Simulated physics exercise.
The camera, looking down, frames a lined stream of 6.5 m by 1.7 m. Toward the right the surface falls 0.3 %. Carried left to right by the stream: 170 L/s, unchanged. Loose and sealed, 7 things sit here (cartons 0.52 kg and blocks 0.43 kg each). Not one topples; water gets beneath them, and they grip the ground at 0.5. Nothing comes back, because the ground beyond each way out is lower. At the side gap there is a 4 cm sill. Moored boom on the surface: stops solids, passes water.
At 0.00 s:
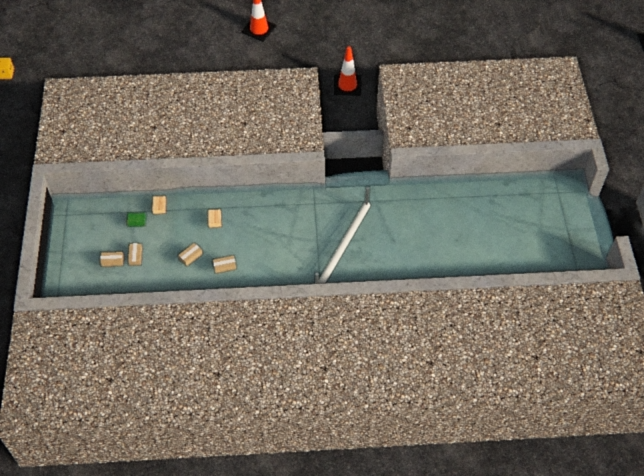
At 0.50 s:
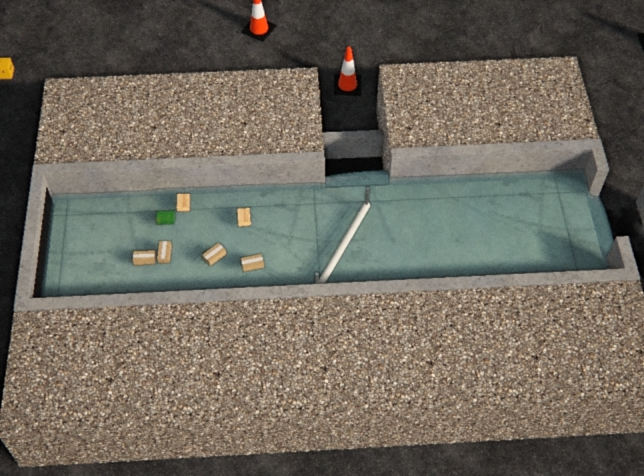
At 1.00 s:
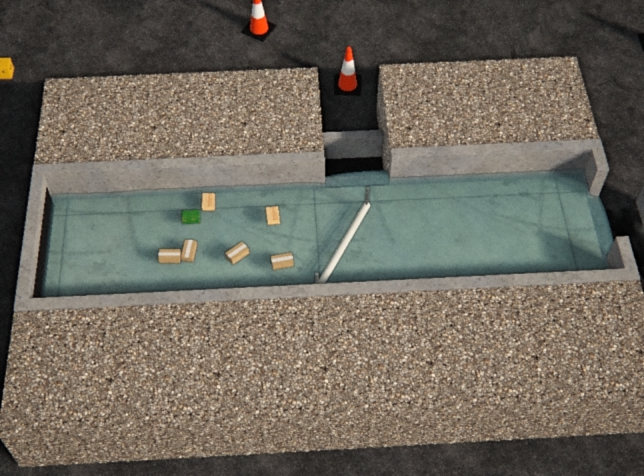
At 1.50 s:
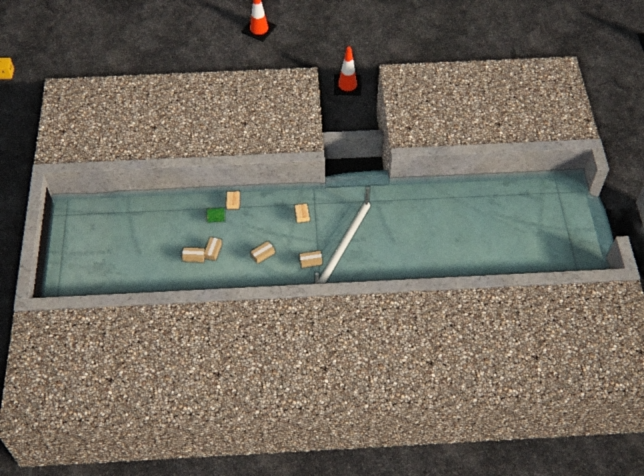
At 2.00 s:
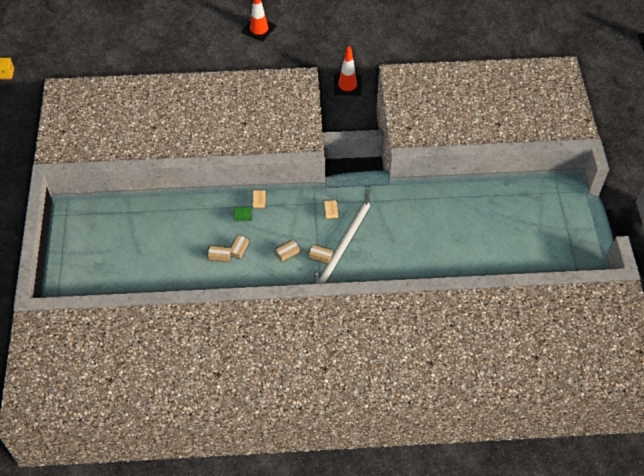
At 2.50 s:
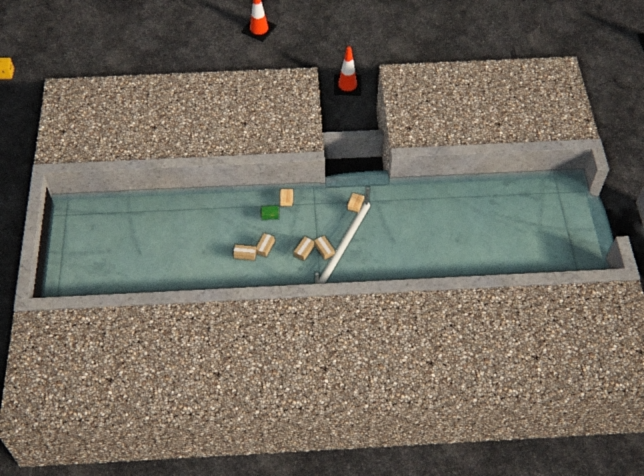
To begin with, a green block and six tan pieces float near the left end of a water-filled channel, with a pale boom slanting across its middle. The group drifts steadily rightward. Then the leading tan pieces reach the boom, one edging up along it, while the green block trails behind.
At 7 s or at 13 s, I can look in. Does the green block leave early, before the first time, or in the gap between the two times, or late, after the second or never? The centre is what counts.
Early.
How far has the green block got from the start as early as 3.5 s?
Around 250 cm from the start by that time.
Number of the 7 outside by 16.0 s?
By then 6.
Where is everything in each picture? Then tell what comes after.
The first frame shows the green block at (136, 218), afloat; 13 cm deep round most things; 0 of 7 have shifted.
The second frame shows the green block at (165, 216), afloat, 34 cm from its start; 15 cm deep round most things; 7 of 7 have shifted.
The third frame shows the green block at (191, 215) floats, 64 cm from its start; about 1780 L in view; 7 of 7 have shifted.
The fourth frame shows the green block at (216, 213) floats, 94 cm from its start; about 1780 L in view; 7 of 7 have shifted.
The fifth frame shows the green block at (243, 212), afloat, 126 cm from its start; 15 cm deep round most things; 7 of 7 have shifted.
The sixth frame shows the green block at (270, 211) floats, 158 cm from its start; about 1790 L in view; 7 of 7 have shifted.
After 3.5 s the green block is near (327, 205), 2.3 m from its start, afloat; 0 of 7 are out; 7 afloat.
After 7.2 s the green block has gone out (at 5.1 s); 6 of 7 are out; 1 afloat.
After 12.0 s the green block has gone out (at 5.1 s); 6 of 7 are out; 1 afloat.
After 16.0 s the green block has gone out (at 5.1 s); 6 of 7 are out; 1 afloat.
